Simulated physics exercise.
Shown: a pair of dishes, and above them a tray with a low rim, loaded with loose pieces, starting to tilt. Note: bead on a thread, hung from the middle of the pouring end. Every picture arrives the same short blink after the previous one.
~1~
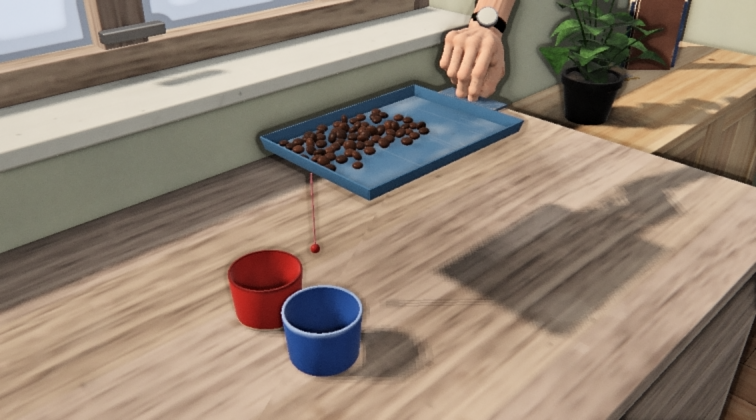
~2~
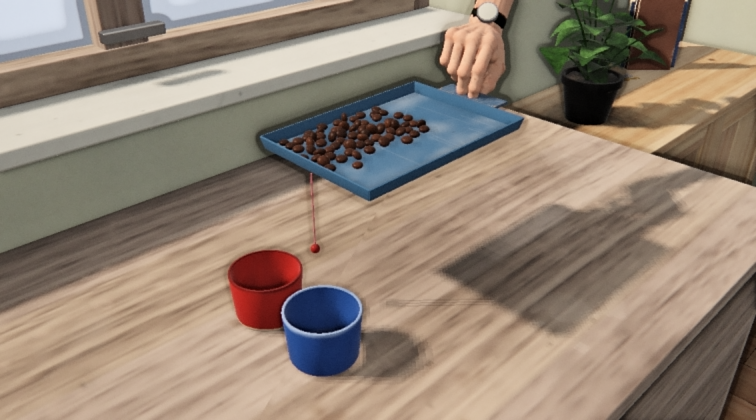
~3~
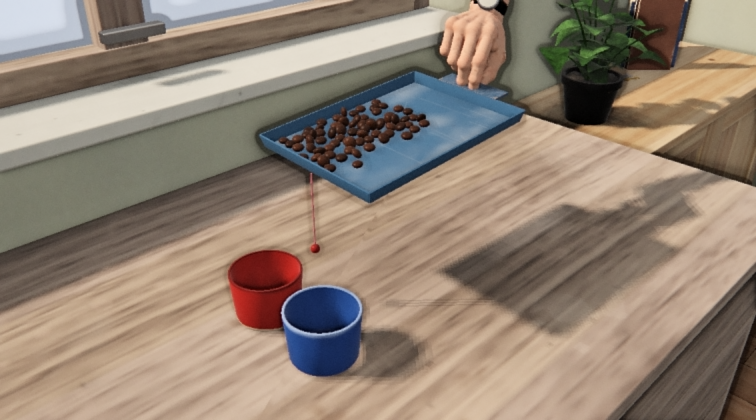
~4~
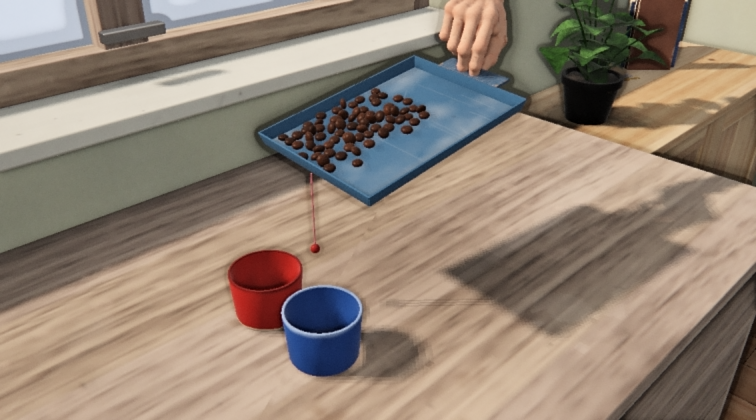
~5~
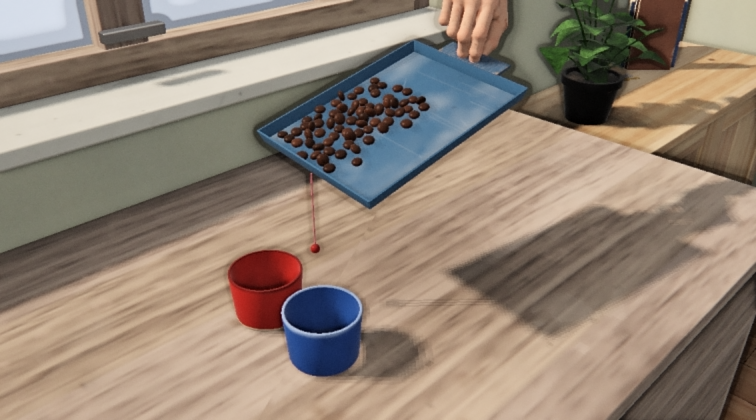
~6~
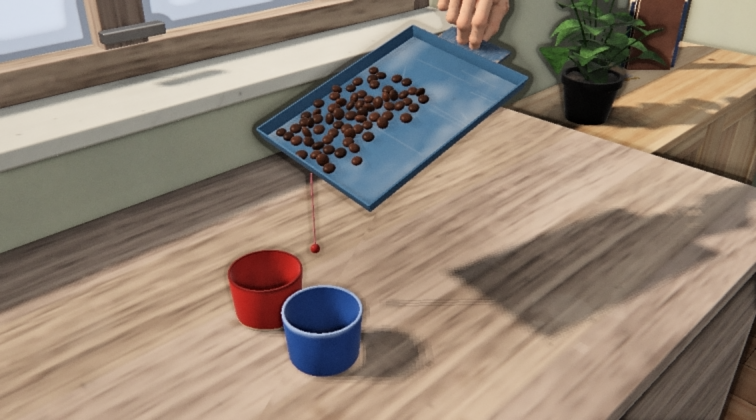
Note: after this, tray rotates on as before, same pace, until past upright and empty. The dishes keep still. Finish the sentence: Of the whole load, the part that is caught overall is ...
... less than half of it.
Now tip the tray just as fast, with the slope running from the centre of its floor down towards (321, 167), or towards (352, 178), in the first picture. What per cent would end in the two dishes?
First heading 60 %, second heading 50 %.
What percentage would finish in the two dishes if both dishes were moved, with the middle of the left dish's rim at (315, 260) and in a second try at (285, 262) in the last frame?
Trial 1 around 70 percent, trial 2 around 80 percent.
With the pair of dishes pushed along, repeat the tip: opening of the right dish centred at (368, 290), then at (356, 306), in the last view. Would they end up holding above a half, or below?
At place one in excess of half; at place two in excess of half.
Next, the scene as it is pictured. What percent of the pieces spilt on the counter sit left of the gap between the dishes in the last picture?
Near 0 per cent.
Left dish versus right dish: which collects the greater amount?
That's the right side.
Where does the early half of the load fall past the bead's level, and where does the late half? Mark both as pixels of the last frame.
Earlier half at (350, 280), later half at (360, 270).
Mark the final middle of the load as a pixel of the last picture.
Somewhere close to (362, 337) in the last picture.
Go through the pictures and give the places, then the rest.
The first picture shows corners of the pouring end (265, 137) and (369, 187), level; middle of the load (353, 137), flat chocolate drops; left dish (237, 302); right dish (293, 345); bead on its thread (315, 249).
The second picture shows corners of the pouring end (265, 136) and (369, 188), level; middle of the load (353, 136).
The third picture shows corners of the pouring end (264, 135) and (369, 190), tipped barely, lowest at the right corner; middle of the load (353, 132).
The fourth picture shows corners of the pouring end (263, 132) and (369, 194), tipped a little, lowest at the right corner; middle of the load (353, 126).
The fifth picture shows corners of the pouring end (262, 130) and (369, 198), tipped a little, lowest at the right corner; middle of the load (352, 121).
The sixth picture shows corners of the pouring end (261, 128) and (369, 201), tipped clearly, lowest at the right corner; middle of the load (351, 116); left dish (237, 302); right dish (293, 345).
Just after the last frame, tray tipped steeply; almost all on the tray; about a tenth in the air.
A moment on, tray tipped past a quarter turn; about a tenth on the tray; roughly a quarter in the right dish; roughly half outside both; roughly a quarter in the air.
Further on, tray tipped past a quarter turn; roughly a third in the right dish; roughly two thirds outside both.
When it is over, tray tipped past a quarter turn; roughly a third in the right dish; not one in the left dish; roughly two thirds outside both.
